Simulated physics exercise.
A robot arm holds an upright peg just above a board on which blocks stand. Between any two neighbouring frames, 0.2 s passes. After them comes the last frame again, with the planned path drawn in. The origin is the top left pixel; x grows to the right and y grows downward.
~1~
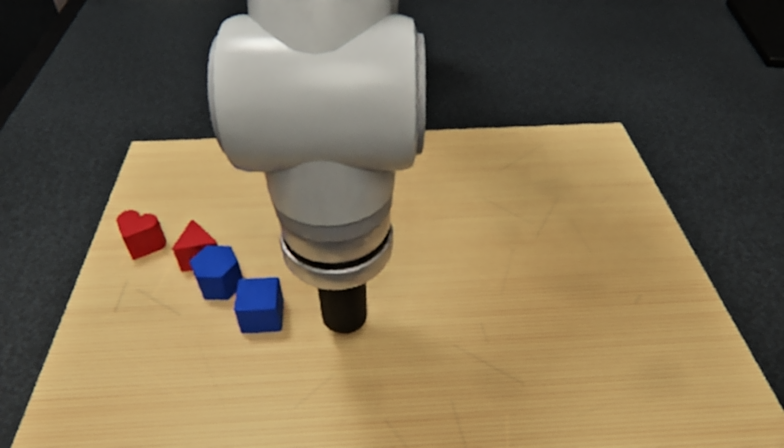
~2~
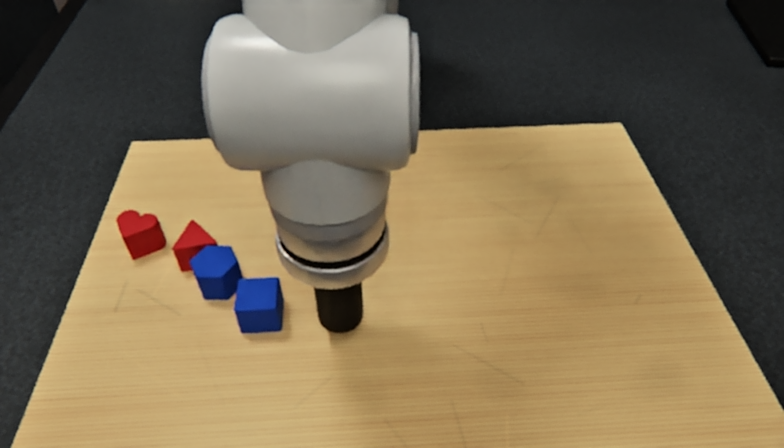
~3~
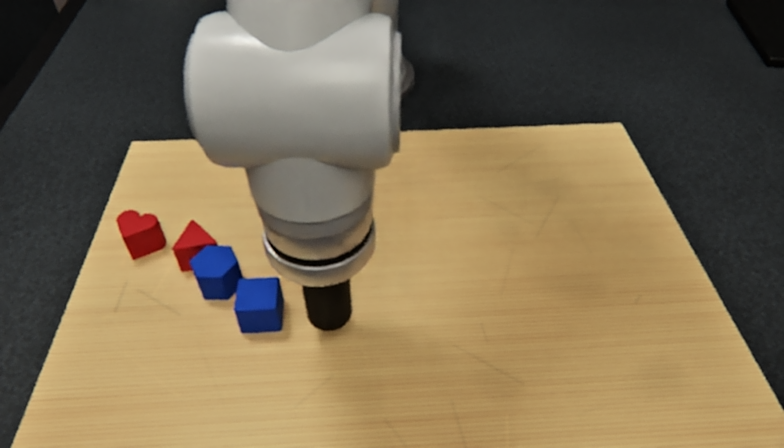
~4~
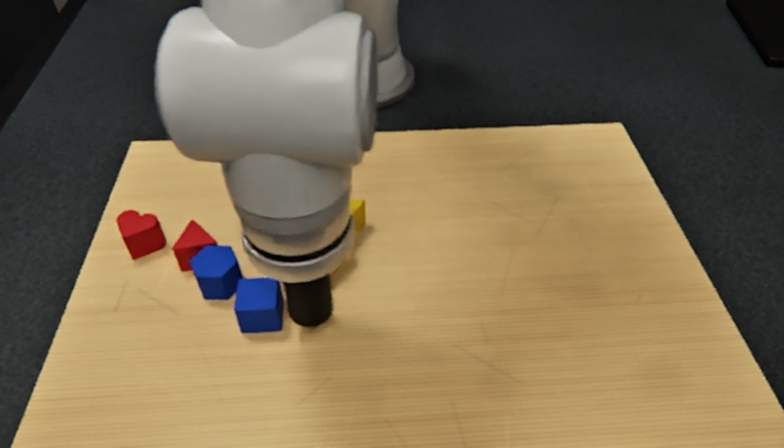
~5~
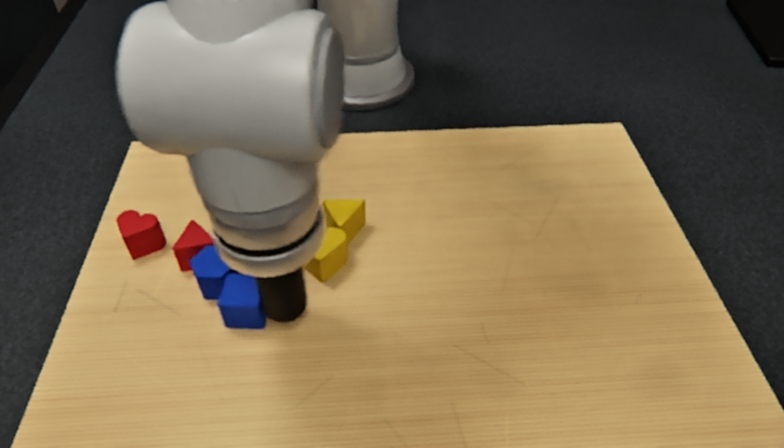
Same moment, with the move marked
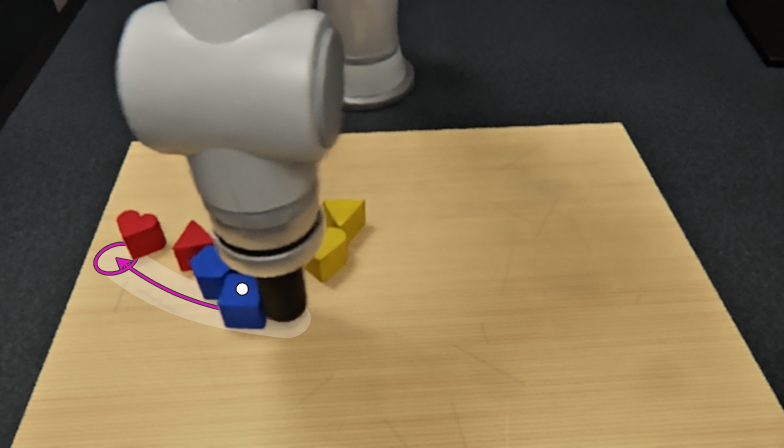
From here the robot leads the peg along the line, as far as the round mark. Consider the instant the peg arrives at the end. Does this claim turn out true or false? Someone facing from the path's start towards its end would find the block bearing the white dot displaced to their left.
My answer: True.
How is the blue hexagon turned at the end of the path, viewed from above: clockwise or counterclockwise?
Clockwise.
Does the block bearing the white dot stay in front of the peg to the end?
That would be a no.
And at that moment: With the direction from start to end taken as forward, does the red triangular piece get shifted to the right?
My answer is yes.
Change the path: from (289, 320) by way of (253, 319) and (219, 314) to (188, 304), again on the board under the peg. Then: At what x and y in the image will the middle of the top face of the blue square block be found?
Near (136, 280).
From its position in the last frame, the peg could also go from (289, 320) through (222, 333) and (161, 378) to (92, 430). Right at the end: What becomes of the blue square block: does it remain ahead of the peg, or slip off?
The peg will have lost it.
Drawn move, from (289, 320) via (220, 308) and (162, 287), ending at (116, 258); the dot is on the blue square block.
The first path, step by step. One third of the way, peg (215, 293); red triangular piece (193, 227); blue hexagon (191, 254), turned 55° clockwise; blue square block (168, 287).
Two thirds of the way, peg (155, 271); red heart (133, 218), turned 15° anticlockwise; red triangular piece (194, 215), turned 55° clockwise; blue hexagon (161, 232), turned 110° clockwise; blue square block (110, 285), turned 50° anticlockwise.
At the end, peg (109, 243); red heart (130, 205), turned 35° anticlockwise; red triangular piece (195, 213), turned 65° clockwise; blue hexagon (154, 221), turned 150° clockwise; blue square block (106, 286), turned 60° anticlockwise.
